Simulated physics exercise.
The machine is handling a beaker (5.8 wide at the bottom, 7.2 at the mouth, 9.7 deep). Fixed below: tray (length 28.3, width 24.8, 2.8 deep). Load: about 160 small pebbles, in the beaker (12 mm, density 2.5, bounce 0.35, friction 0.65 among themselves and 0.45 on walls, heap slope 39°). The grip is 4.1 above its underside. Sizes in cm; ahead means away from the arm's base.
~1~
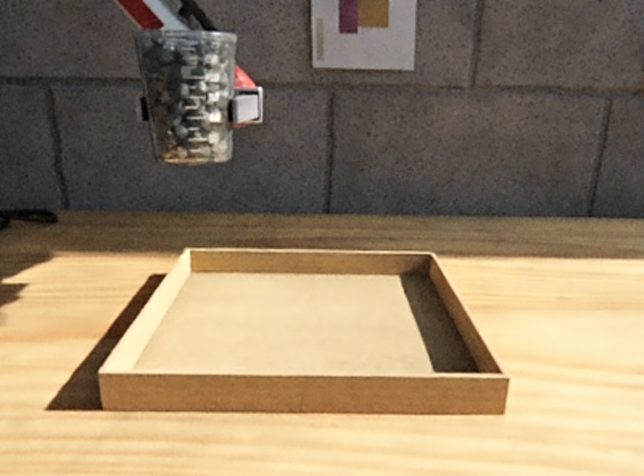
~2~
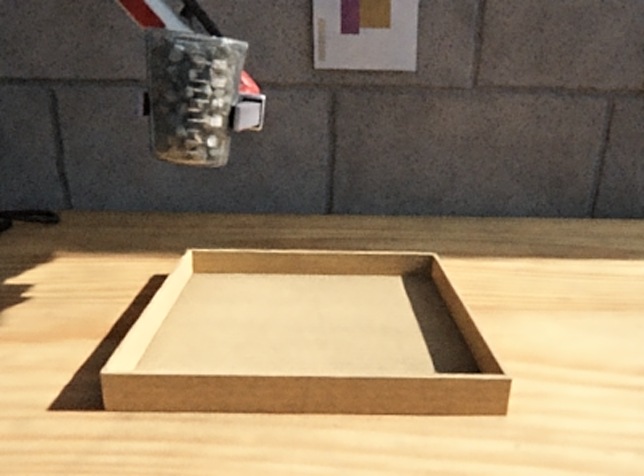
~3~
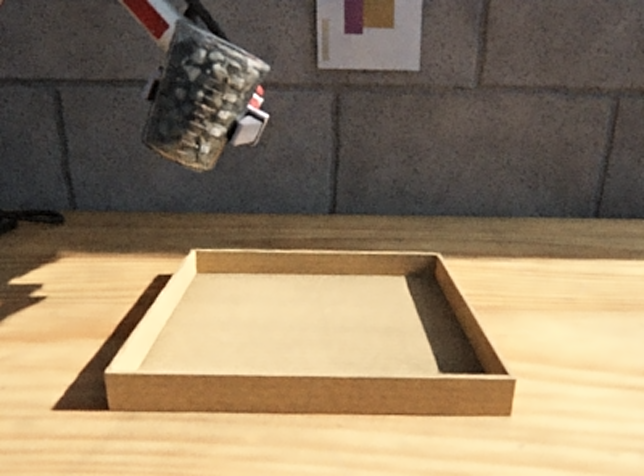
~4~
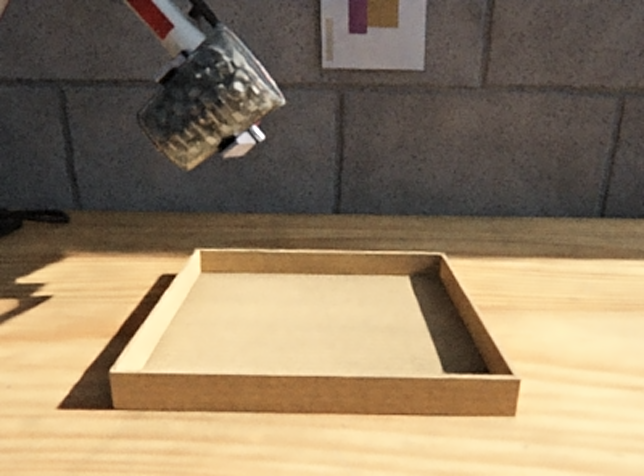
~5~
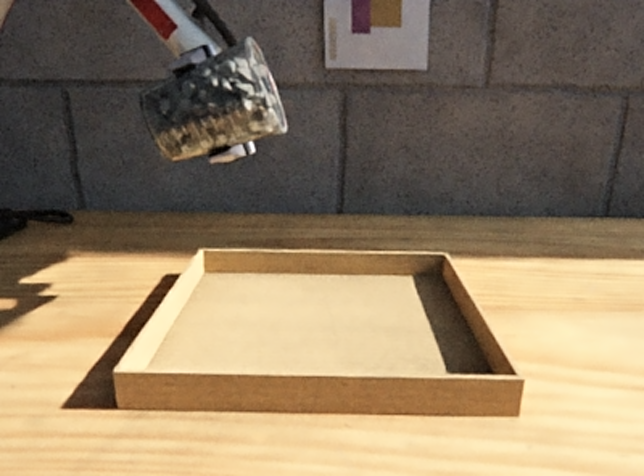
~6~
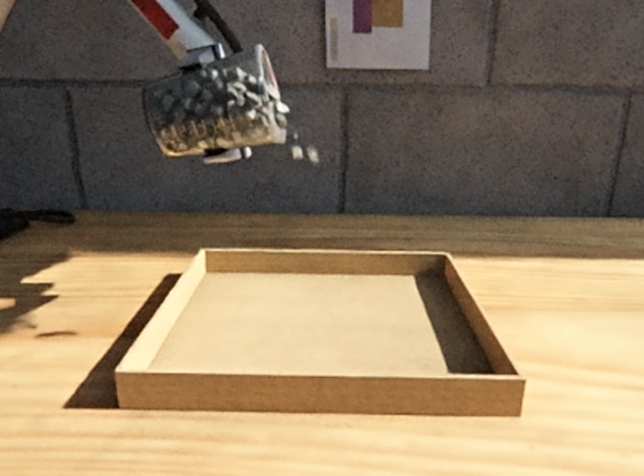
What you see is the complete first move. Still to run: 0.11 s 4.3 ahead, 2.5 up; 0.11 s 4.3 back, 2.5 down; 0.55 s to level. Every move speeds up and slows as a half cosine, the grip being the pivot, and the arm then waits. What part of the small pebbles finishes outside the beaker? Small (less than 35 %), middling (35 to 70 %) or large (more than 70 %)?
Outside the beaker the share is large, more than 70 %.
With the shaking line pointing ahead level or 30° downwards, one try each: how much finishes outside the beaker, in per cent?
About 55 and 30 per cent.
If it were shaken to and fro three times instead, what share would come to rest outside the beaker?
In that case some 95 per cent.
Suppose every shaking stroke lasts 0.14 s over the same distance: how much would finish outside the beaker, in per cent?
In that case some 55 per cent.
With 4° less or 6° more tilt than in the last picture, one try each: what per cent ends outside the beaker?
Some 75 and 95 per cent.
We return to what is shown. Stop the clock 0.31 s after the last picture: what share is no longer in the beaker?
About 80 per cent by then.
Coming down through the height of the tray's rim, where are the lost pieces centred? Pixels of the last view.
Near (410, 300).
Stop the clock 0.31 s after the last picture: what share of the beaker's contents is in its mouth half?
Some 100 per cent.
Then, 0.31 s later, tilted 72° forward, highest piece 21 above the table; 86 in the tray, 29 in the beaker, 2 on the table or floor, 44 in flight or on a rim.
Then, 0.62 s later, tilted 14° forward, highest piece 21 above the table; 131 in the tray, 27 in the beaker, 3 on the table or floor.
Then, 0.97 s later, level, highest piece 21 above the table; 131 in the tray, 27 in the beaker, 3 on the table or floor.
Then, 2.02 s later, level, highest piece 21 above the table; 131 in the tray, 27 in the beaker, 3 on the table or floor.
At rest, 131 in the tray, 27 in the beaker, 3 on the table or floor. That is 83 % outside the beaker.
